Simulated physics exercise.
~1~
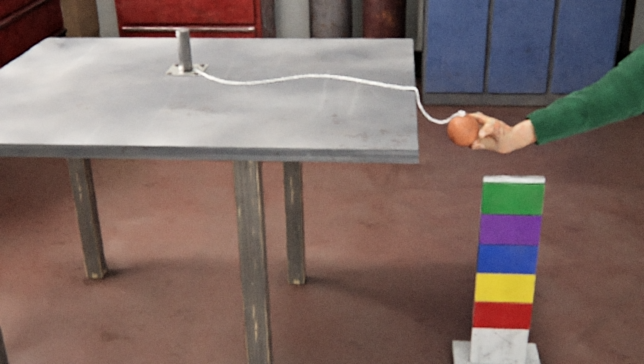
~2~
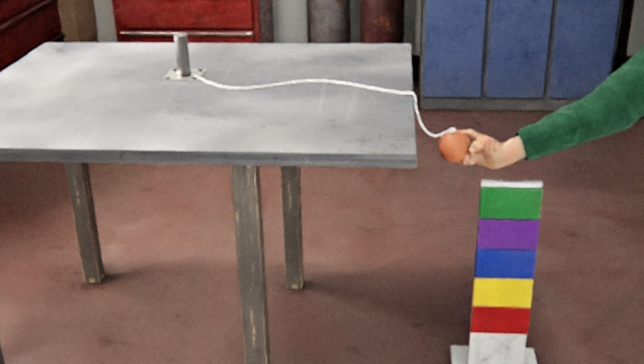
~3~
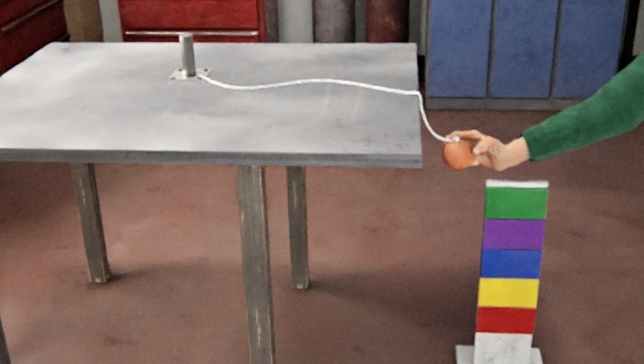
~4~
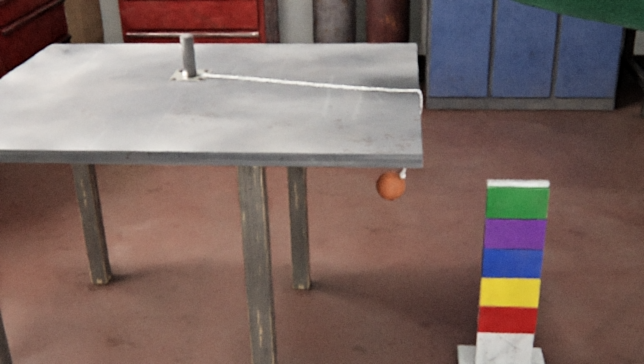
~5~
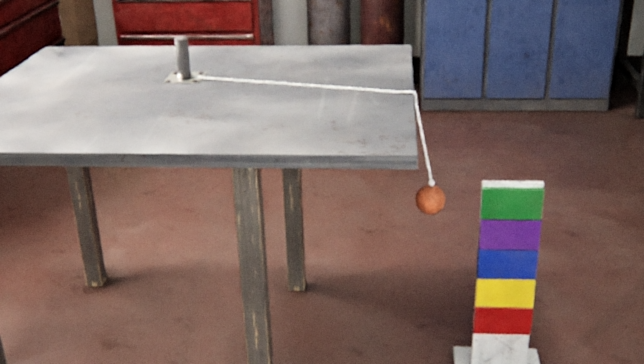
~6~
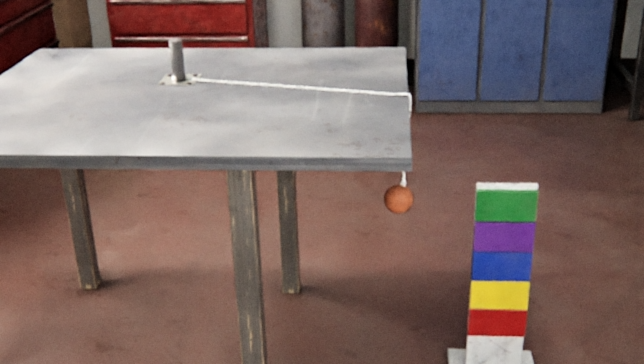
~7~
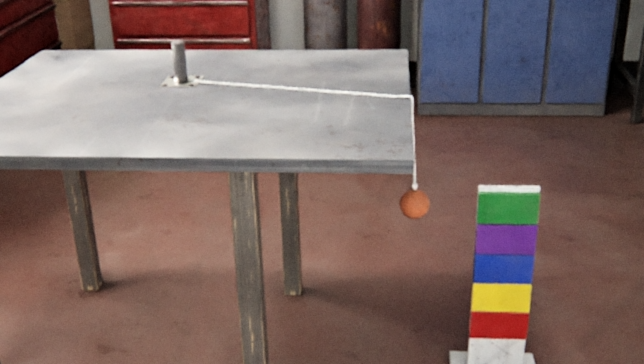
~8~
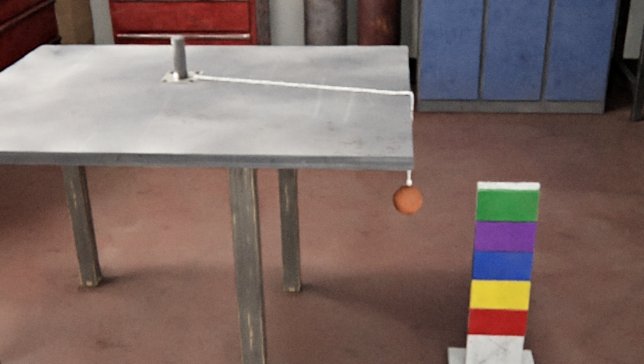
The footage shows a hand holding an orange ball tied by a white cord to a post on a grey table, then letting go and withdrawing. The ball swings below the table edge, its sway shrinking until it hangs level with the green band of a nearby coloured scale.
